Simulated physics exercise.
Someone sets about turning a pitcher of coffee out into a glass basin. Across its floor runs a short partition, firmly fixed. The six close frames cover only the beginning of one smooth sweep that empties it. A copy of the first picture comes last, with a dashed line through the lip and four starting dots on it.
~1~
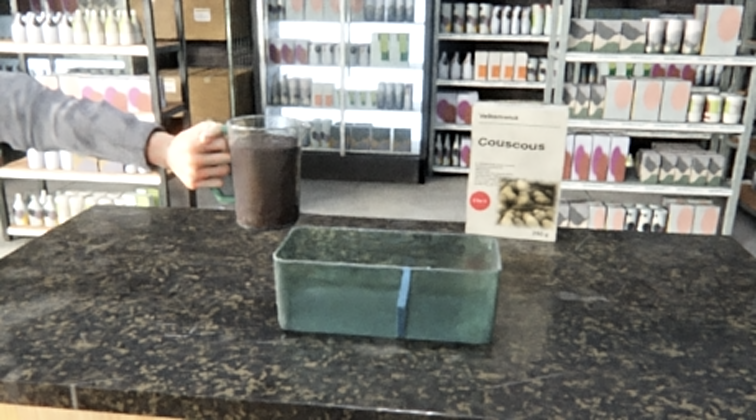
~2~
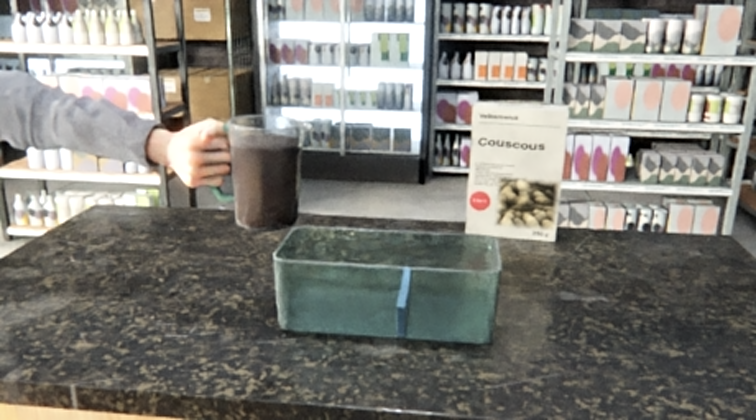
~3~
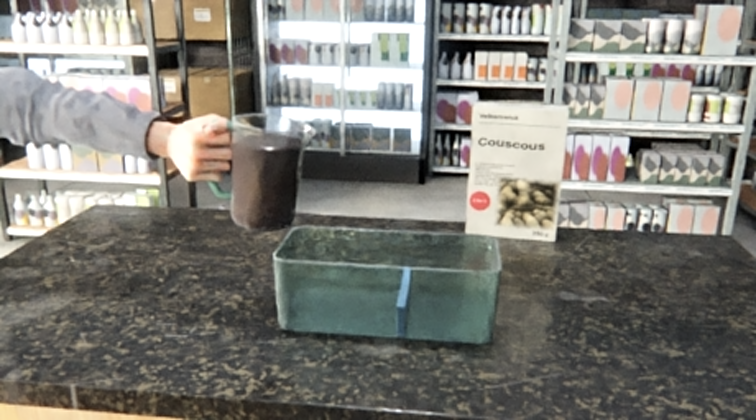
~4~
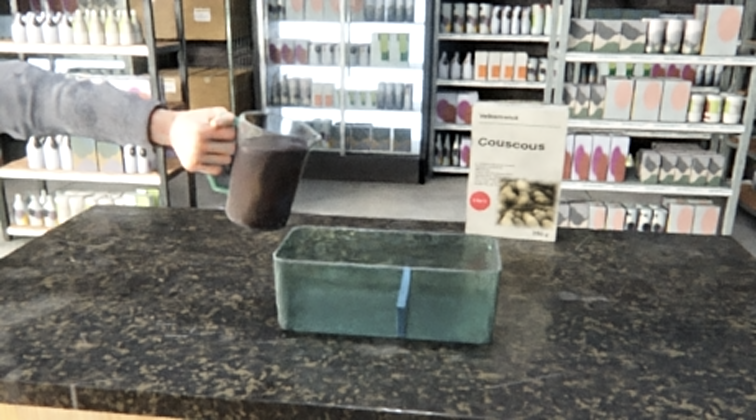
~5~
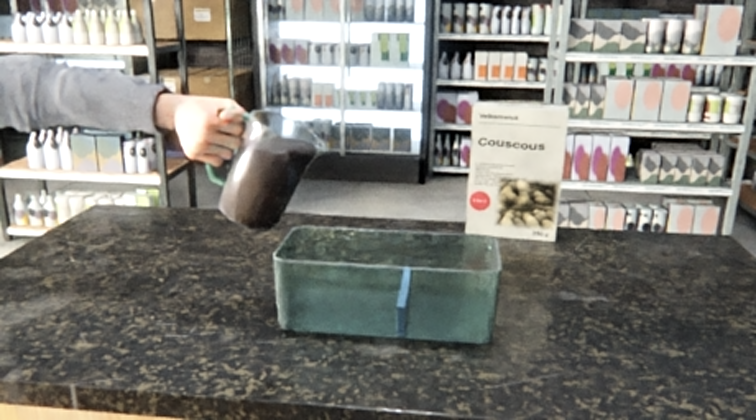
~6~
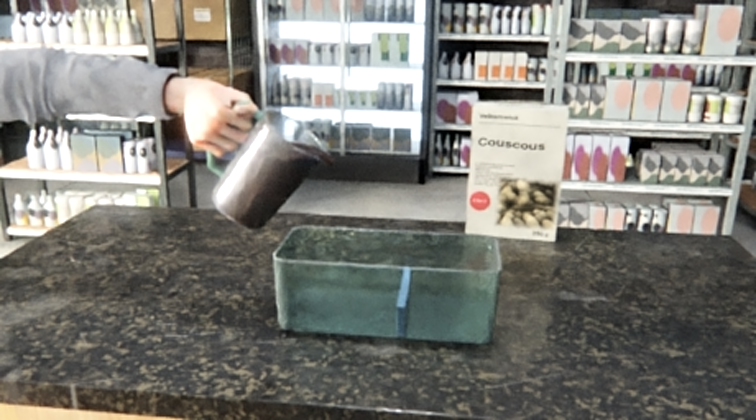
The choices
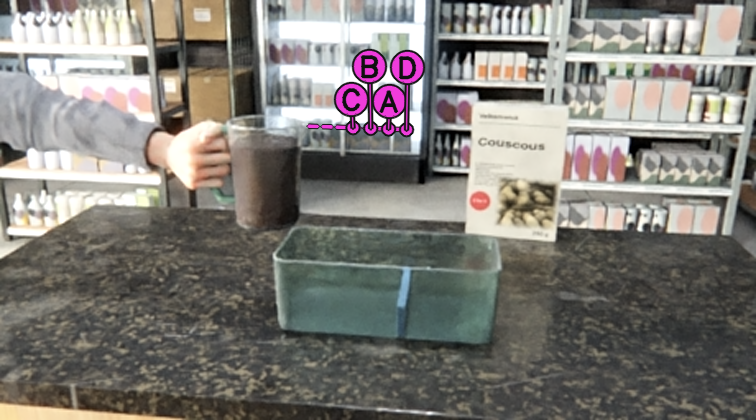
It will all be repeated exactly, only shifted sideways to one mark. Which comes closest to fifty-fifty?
Spot C does it best.
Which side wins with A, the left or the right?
The right one.
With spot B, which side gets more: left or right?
More ends on the right.
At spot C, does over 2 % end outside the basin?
No, it does not.
On the marked copy, A at (388, 129); B at (370, 128); C at (352, 127); D at (406, 129).
With A, about 4 % ends left of the wall and 94 % right of it.
With B, about 15 % ends left of the wall and 84 % right of it.
With C, about 54 % ends left of the wall and 45 % right of it.
With D, about 10 % ends left of the wall and 87 % right of it; 3 % is lost outside.
